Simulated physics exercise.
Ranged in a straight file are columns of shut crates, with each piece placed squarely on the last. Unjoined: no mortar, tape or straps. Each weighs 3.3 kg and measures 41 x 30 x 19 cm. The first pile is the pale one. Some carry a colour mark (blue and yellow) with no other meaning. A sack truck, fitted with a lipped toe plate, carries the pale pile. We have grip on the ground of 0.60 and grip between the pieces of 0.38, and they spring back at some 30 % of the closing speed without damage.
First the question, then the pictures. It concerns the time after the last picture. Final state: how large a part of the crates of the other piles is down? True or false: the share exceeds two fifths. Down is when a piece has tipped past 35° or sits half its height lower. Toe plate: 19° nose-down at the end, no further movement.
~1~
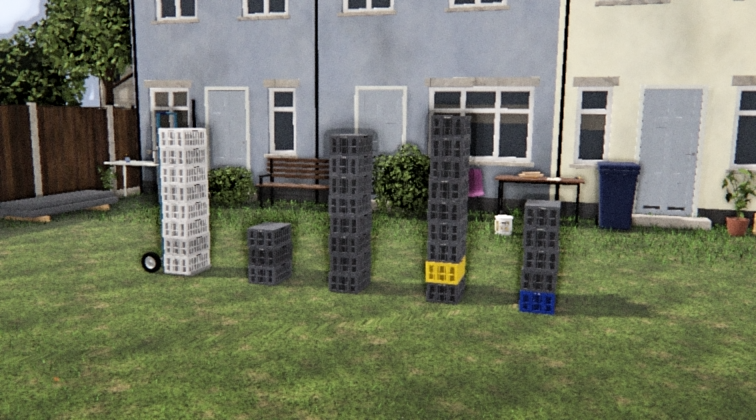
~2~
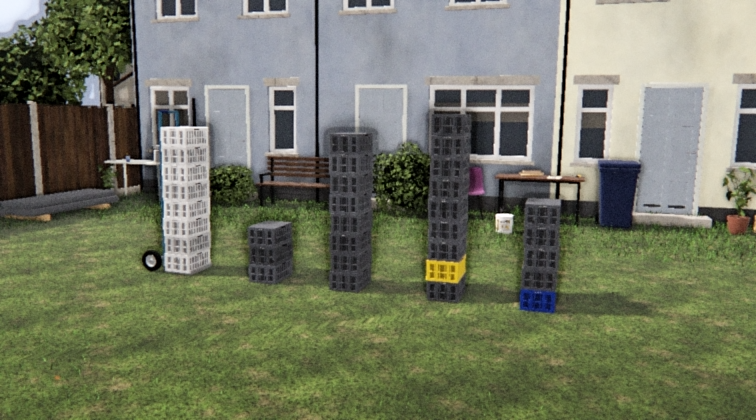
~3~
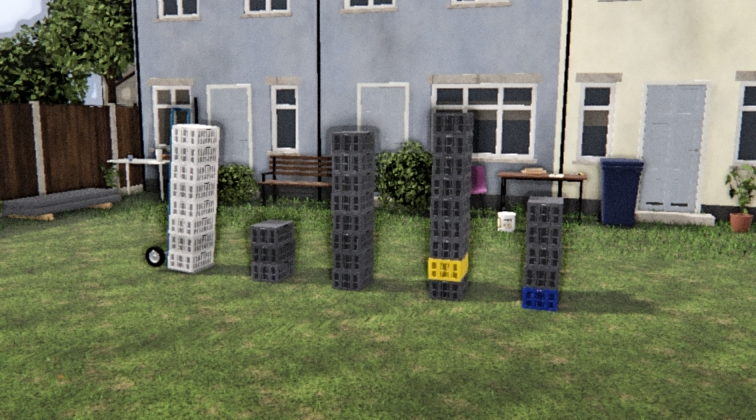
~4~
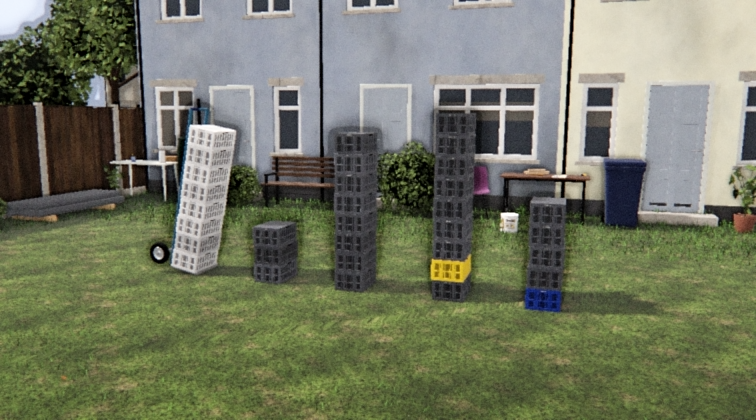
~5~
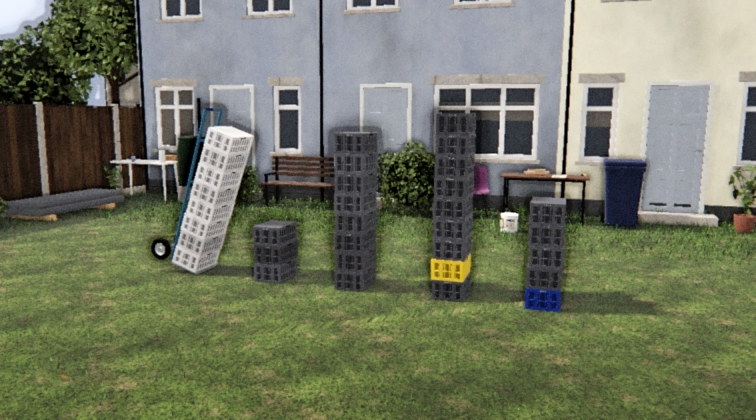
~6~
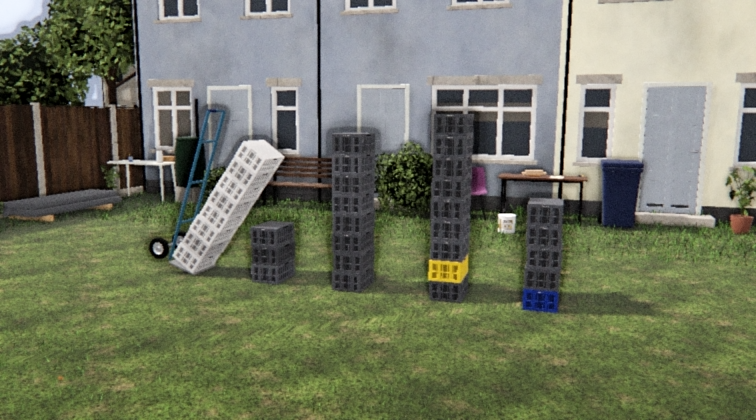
False.
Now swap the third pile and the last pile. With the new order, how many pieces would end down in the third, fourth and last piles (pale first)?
Third 4, fourth 0, last 0.
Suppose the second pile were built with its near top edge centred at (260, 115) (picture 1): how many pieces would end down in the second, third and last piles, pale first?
Result: Second pile 8, third pile 8, last pile 4.
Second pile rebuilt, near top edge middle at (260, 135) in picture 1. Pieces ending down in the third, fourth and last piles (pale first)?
Third 7, fourth 9, last 5.
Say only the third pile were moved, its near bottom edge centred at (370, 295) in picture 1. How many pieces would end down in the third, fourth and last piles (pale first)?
Per pile - third: 0, fourth: 0, last: 0.
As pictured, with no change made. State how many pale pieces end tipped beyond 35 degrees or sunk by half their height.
Exactly 8 of the pale pieces.
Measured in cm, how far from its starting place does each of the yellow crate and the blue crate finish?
Yellow shifts 0 cm and blue shifts 0 cm.
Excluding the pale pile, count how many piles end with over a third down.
Looks like 1 of them in total.
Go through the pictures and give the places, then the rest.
In the first picture (pixels give the middle of a visible side), truck frame (159, 146) 0° forward; yellow crate (442, 273); blue crate (537, 303); none of the others has stirred.
The second picture shows truck frame (161, 144) 1° forward; yellow crate (442, 272).
The third picture shows truck frame (172, 141) 5° forward, top of the pale pile leaning 5°; yellow crate (444, 270); none of the others has stirred.
The fourth picture shows truck frame (187, 141) 11° forward, top of the pale pile leaning 11°; yellow crate (447, 271); none of the others has stirred.
The fifth picture shows truck frame (199, 141) 17° forward, top of the pale pile leaning 19°; yellow crate (447, 271); none of the others has stirred.
The sixth picture shows truck frame (201, 142) 19° forward, top of the pale pile leaning 36°; yellow crate (445, 272); blue crate (540, 301); none of the others has stirred.
Then, 0.12 s past the last view, 8 of the pale pile down; none of the 25 other crates down.
Then, 0.30 s past the last view, 8 of the pale pile down; none of the 25 other crates down, 2 disturbed.
Then, 0.68 s past the last view, 8 of the pale pile down; none of the 25 other crates down, 9 disturbed.
In the end, 8 of the pale pile down; 2 of the 25 other crates down; yellow crate unmoved; blue crate unmoved. That is 8 per cent. From the last view, middles, yellow crate near (449, 266), blue crate near (541, 294).
